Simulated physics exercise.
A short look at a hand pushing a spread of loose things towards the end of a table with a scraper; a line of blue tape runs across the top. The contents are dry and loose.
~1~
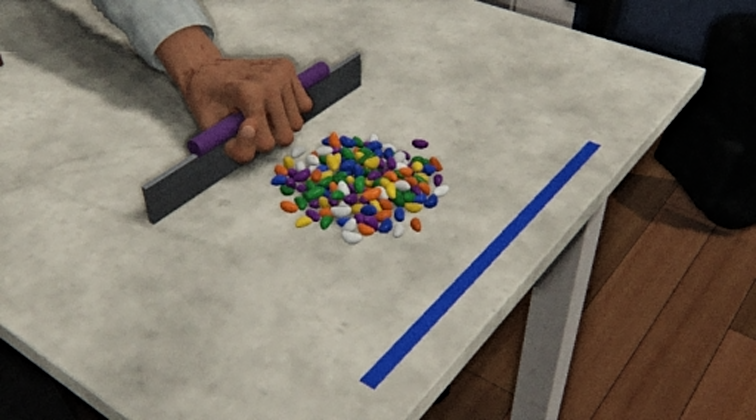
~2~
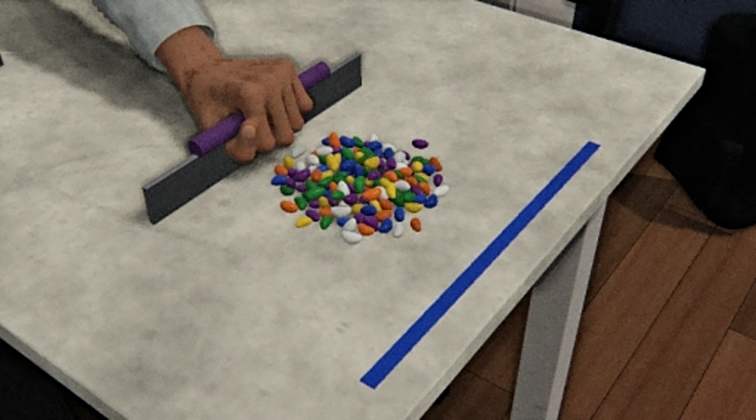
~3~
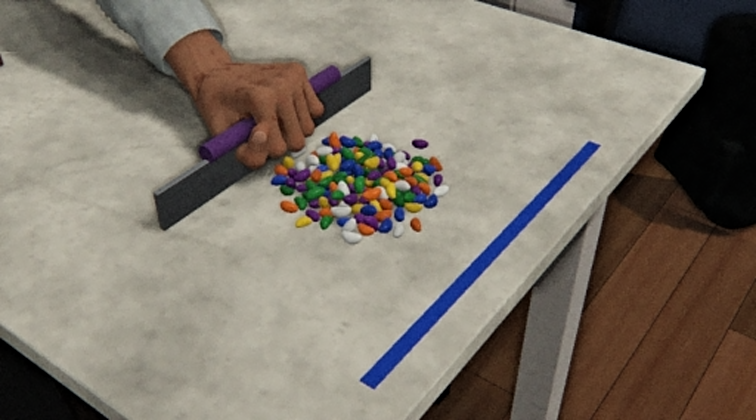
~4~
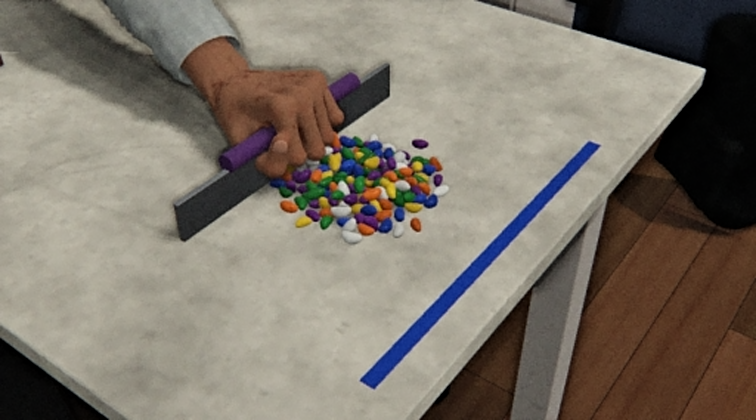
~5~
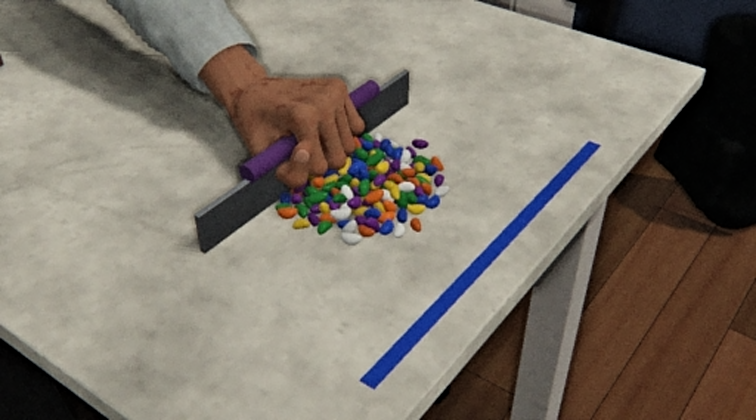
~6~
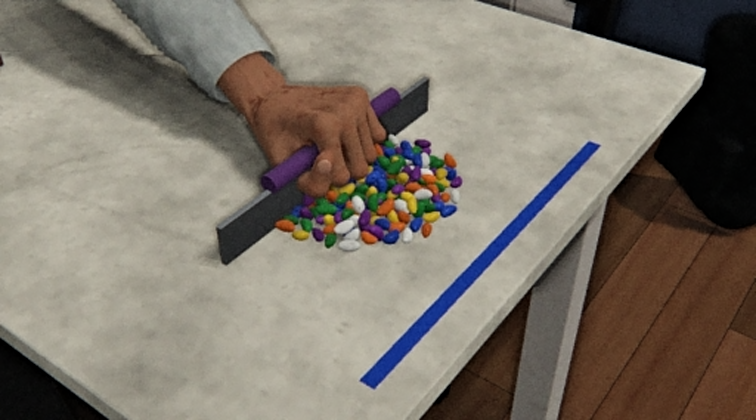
Hand gripping a purple-handled scraper, resting at first, then pushing a pile of colourful jelly beans slightly rightward across a pale table.
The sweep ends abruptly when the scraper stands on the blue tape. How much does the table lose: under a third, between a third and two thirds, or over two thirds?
It pushes over two thirds off the end.
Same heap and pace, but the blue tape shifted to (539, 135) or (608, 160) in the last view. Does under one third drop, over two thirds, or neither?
In turn: Below one third; beyond two thirds.
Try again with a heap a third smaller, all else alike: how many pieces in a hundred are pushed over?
Close to 70 per cent.
Soon, scraper still moving, near (421, 179); heap all on the table, its front near (527, 253).
A while on, scraper stopped at the blue tape; heap about two thirds over the edge.
Towards the end, scraper stopped at the blue tape; heap most over the edge.
Finally, scraper stopped at the blue tape; heap most over the edge.
